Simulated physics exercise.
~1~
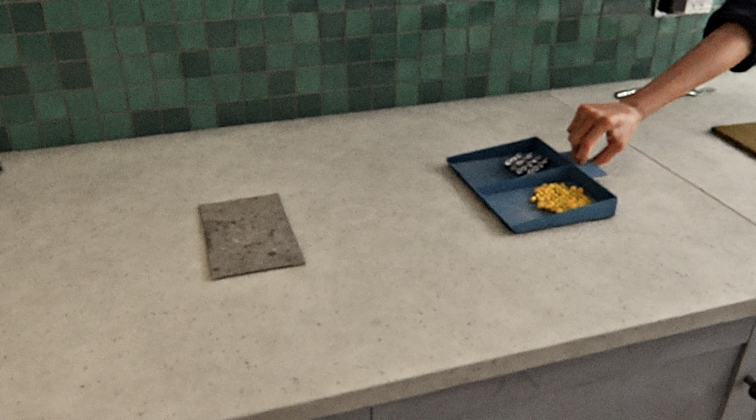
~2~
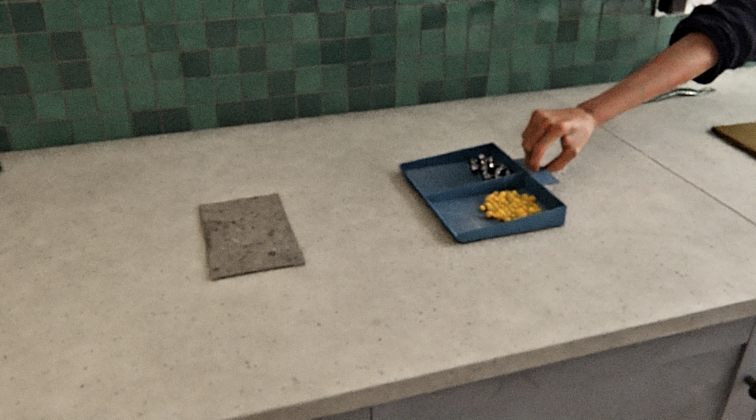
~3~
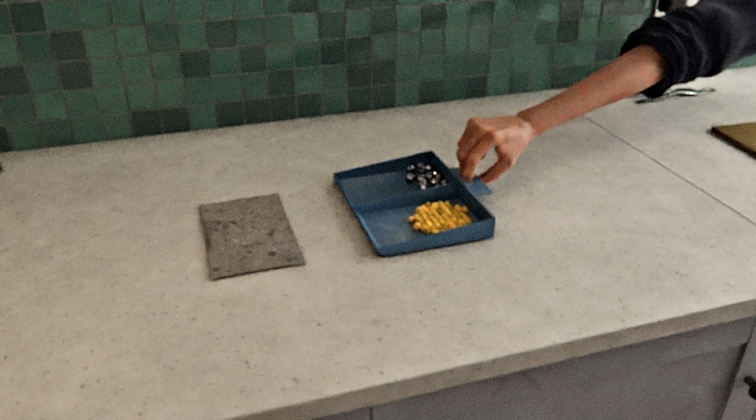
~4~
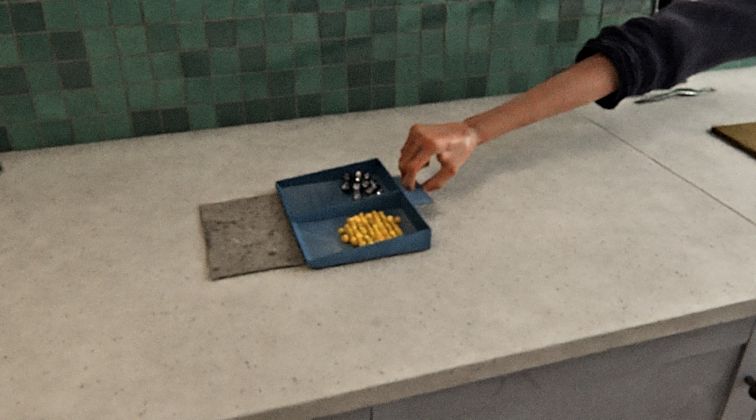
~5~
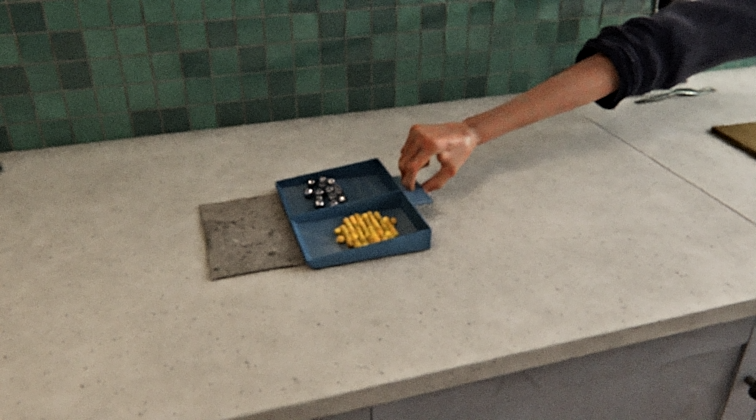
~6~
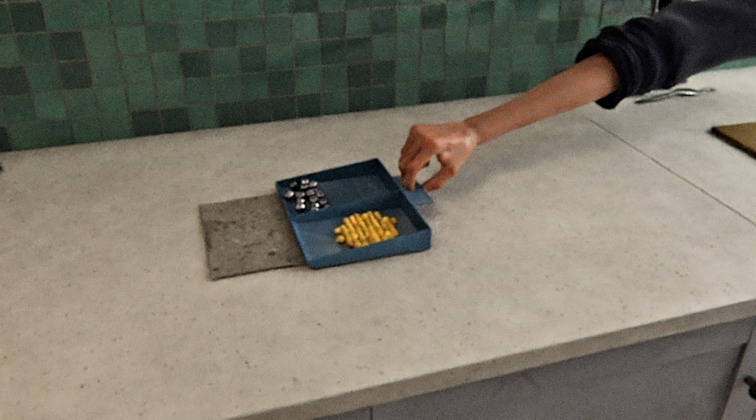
A blue two-part tray holding dark shiny beads and yellow pieces was slid left along the counter by a hand until it stopped against a grey slab; the dark beads then rolled on to the tray's left end, while the yellow pieces barely shifted, and everything stayed inside.
